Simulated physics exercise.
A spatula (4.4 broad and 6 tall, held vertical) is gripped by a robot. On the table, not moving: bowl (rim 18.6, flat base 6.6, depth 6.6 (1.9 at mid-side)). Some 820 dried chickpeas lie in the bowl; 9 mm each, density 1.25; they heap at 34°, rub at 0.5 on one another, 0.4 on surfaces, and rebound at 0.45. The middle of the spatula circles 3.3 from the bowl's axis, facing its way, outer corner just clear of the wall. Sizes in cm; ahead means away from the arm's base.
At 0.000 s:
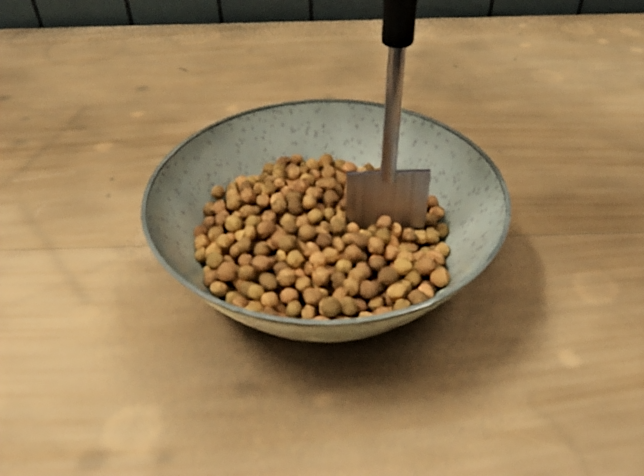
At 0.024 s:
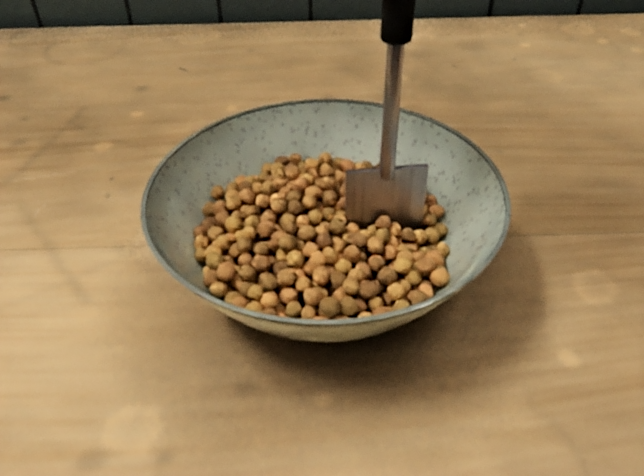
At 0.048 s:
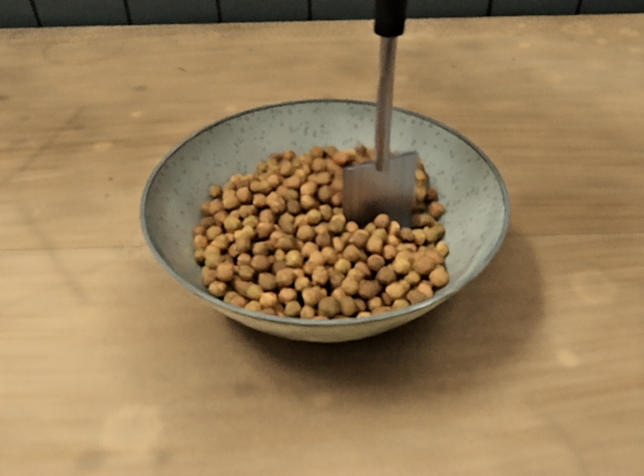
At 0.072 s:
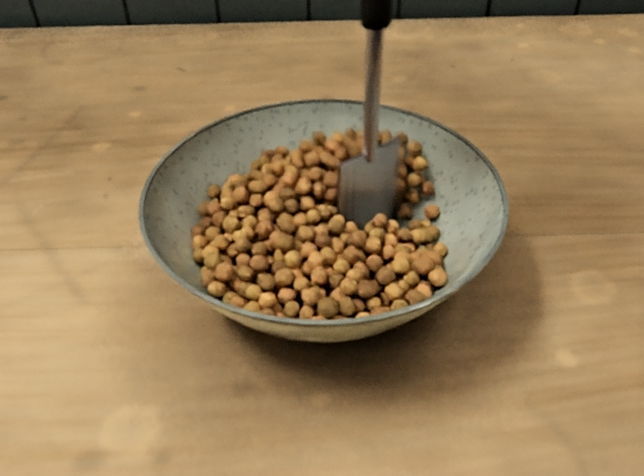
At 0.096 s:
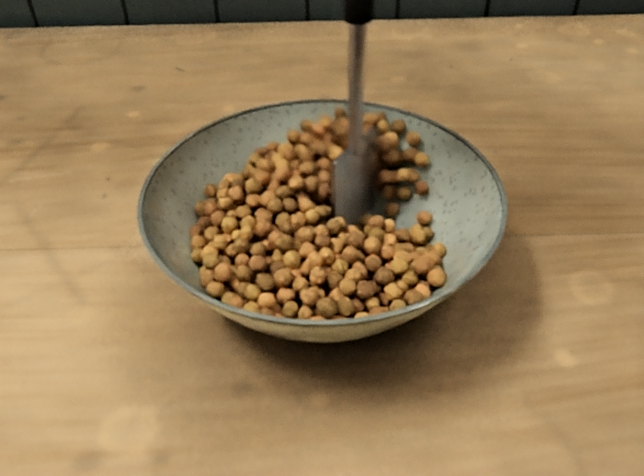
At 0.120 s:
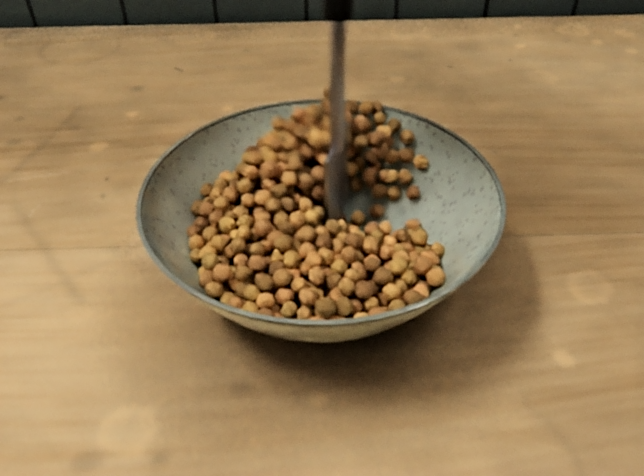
At the start, a spatula stands upright in a speckled bowl of chickpeas on a wooden table, its flat blade facing the viewer. The spatula then sweeps left and toward the back, its blade turning edge-on as it pushes chickpeas into a higher heap near the rear rim.
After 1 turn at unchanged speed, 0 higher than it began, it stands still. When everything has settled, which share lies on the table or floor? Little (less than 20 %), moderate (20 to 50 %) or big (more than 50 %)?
Answer: Little; less than 20 % of the dried chickpeas finish on the table or floor.
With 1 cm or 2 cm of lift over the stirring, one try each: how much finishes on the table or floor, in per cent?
About 10 and 10 per cent.
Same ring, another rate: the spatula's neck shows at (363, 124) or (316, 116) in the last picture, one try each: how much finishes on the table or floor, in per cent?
About 0 and 25 per cent.
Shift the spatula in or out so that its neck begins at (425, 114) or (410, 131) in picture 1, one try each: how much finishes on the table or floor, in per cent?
About 20 and 20 per cent.
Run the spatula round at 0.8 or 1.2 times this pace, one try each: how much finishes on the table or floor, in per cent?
Some 5 and 20 per cent.
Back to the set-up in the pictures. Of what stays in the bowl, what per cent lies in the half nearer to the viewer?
Some 40 per cent.
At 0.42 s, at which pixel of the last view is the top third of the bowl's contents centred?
Near (386, 258).
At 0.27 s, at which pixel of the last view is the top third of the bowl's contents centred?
Near (225, 227).
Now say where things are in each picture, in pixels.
The first picture shows the spatula neck at (390, 147), 0° round; upper third of the load around (313, 226), from x 200 to 440, top at y 160; 815 in the bowl.
The second picture shows the spatula neck at (389, 144), 5° round; upper third of the load around (315, 222), from x 200 to 440, top at y 160.
The third picture shows the spatula neck at (383, 135), 20° round; upper third of the load around (314, 212), from x 200 to 440, top at y 150.
The fourth picture shows the spatula neck at (371, 127), 37° round; upper third of the load around (313, 197), from x 200 to 440, top at y 135.
The fifth picture shows the spatula neck at (355, 121), 55° round; upper third of the load around (308, 187), from x 195 to 440, top at y 115.
The sixth picture shows the spatula neck at (337, 117), 72° round; upper third of the load around (299, 176), from x 195 to 435, top at y 95; 815 in the bowl.
After 0.27 s, 181° round, highest piece 9 above the table; 796 in the bowl, 3 on the table or floor, 16 in flight or on the tool.
After 0.42 s, 291° round, highest piece 9 above the table; 767 in the bowl, 29 on the table or floor, 19 in flight or on the tool.
After 0.70 s, 0° round, highest piece 7 above the table; 734 in the bowl, 81 on the table or floor.
After 1.40 s, 0° round, highest piece 7 above the table; 733 in the bowl, 82 on the table or floor.
In the end, 733 in the bowl, 82 on the table or floor. That is 10 % on the table or floor.
